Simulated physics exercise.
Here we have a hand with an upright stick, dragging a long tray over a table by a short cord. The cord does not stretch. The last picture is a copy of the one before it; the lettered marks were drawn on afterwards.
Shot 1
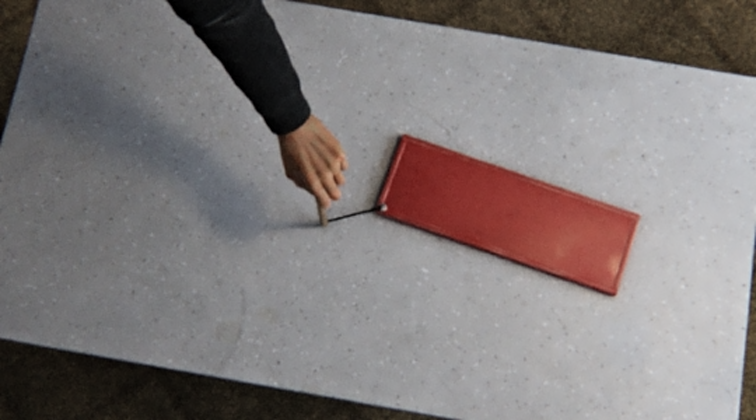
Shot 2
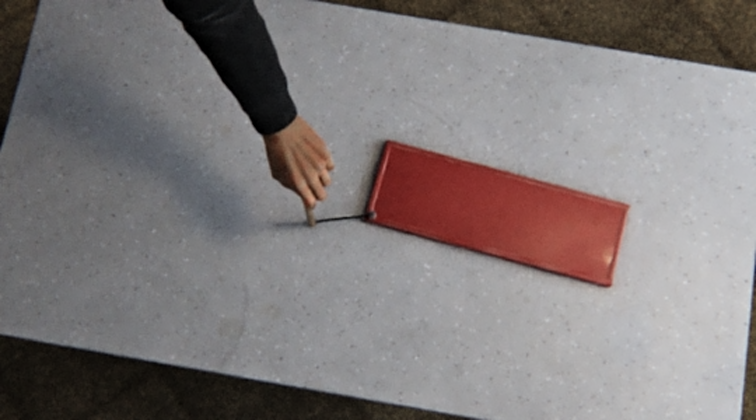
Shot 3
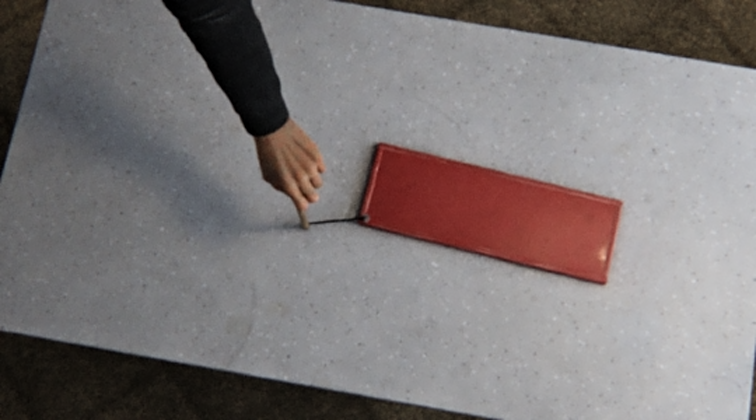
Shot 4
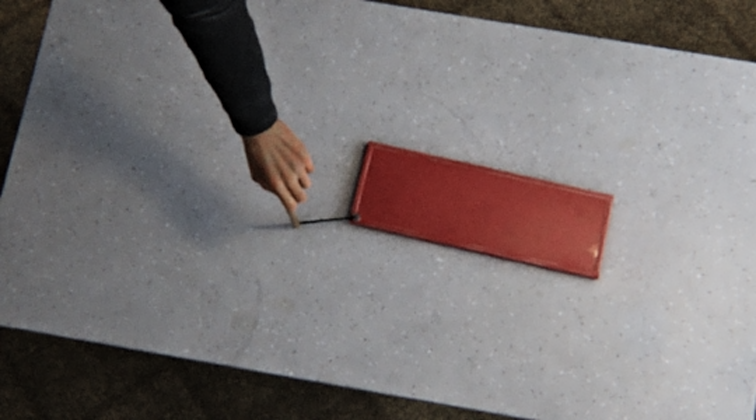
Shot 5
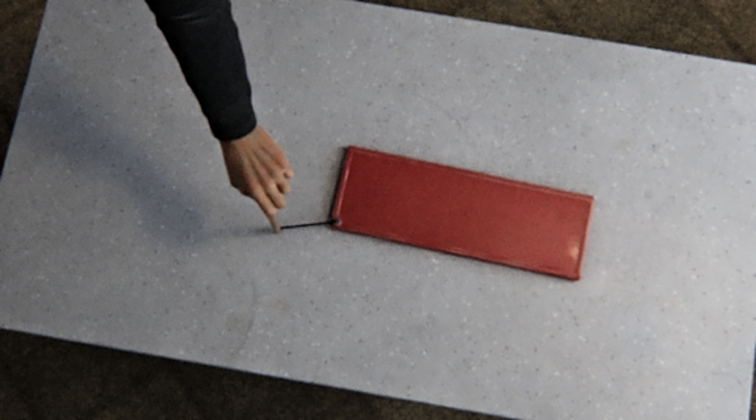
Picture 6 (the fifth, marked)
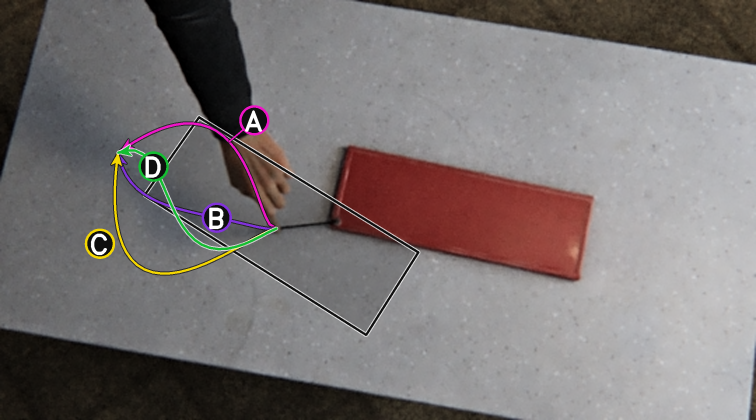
A red tray sliding slowly left across a speckled pale table as a hand drags it by a short dark cord.
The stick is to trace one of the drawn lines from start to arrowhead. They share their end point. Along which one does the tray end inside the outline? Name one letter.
C is the one.
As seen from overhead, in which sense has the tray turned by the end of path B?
Clockwise.
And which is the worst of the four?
That is A.
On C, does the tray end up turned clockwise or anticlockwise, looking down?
Clockwise.
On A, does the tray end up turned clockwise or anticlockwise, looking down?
It turns clockwise.
On the marked copy, A from (277, 228) via (223, 136) to (120, 151); B from (277, 228) via (183, 210) to (118, 153); C from (277, 228) via (145, 269) to (118, 153); D from (277, 228) via (183, 227) to (118, 153); the outline at (280, 224).
Taking C. A third of the way, foot of the stick (189, 270), middle of the tray (372, 229).
Two thirds of the way, foot of the stick (119, 232), middle of the tray (304, 238).
When it is over, foot of the stick (119, 153), middle of the tray (281, 223); it lies in the outline.
As for the rest, A leaves its middle at (301, 171); B leaves its middle at (294, 201); D leaves its middle at (295, 200).
